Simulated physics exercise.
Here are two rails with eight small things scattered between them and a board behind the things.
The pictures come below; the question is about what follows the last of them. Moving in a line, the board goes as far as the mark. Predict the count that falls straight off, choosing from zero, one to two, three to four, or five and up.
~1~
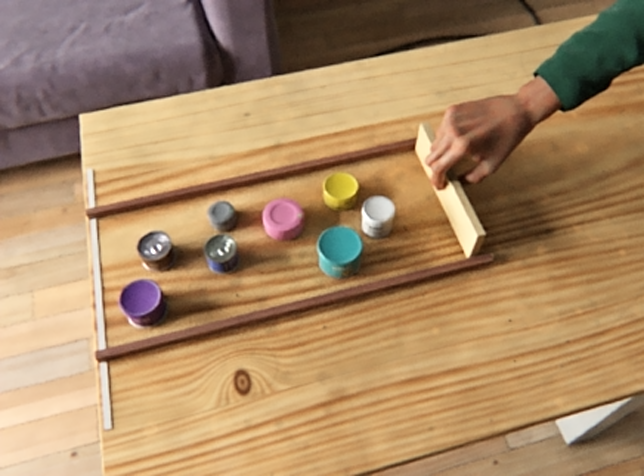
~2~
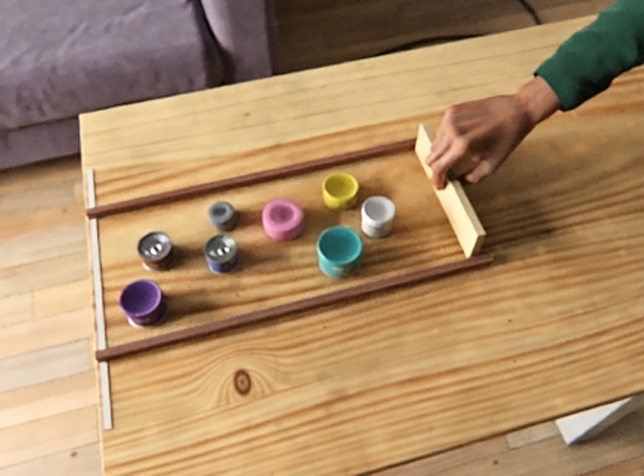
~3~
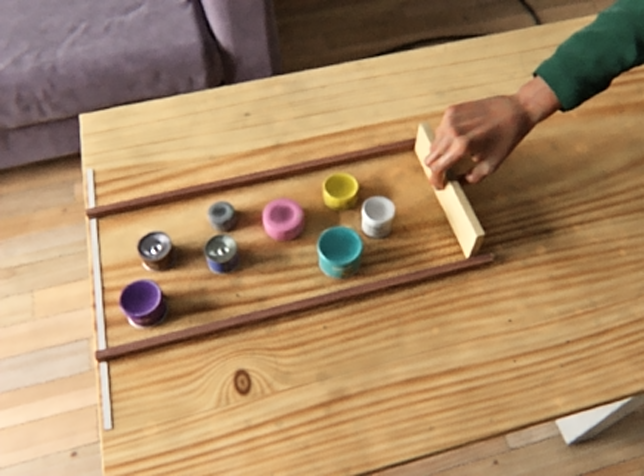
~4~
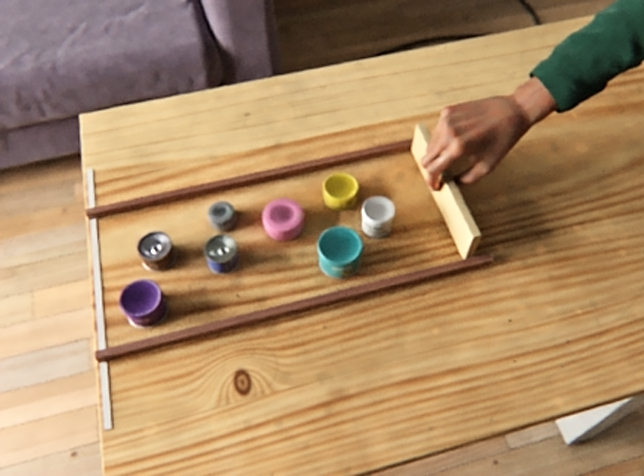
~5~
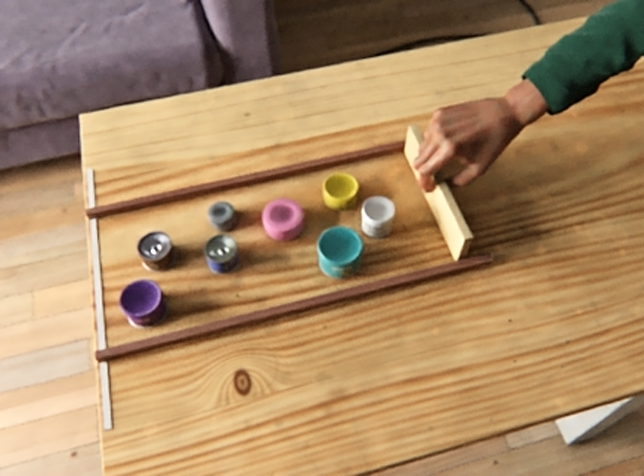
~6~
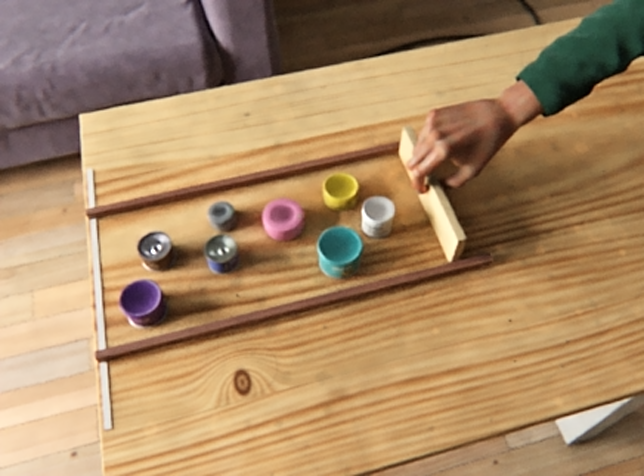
Predicted count: Five and up.
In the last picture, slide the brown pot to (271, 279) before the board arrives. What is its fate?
In that case it is gone.
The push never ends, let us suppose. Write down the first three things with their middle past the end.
Brown pot, purple tin, grey lid.
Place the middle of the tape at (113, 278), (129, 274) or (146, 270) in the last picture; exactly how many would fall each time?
Per try in turn: 5, 5, 2.
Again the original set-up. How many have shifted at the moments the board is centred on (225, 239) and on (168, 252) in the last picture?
Tally at point one: 7; at point two: 8.
A little later, none off yet; purple tin at rest near (144, 304); brown pot at rest near (157, 251); blue tin at rest near (222, 255).
When it is over, the number that fall off is five or more; down, white tin, yellow tub, turquoise tin, pink lid, grey lid, blue tin, brown pot and purple tin.
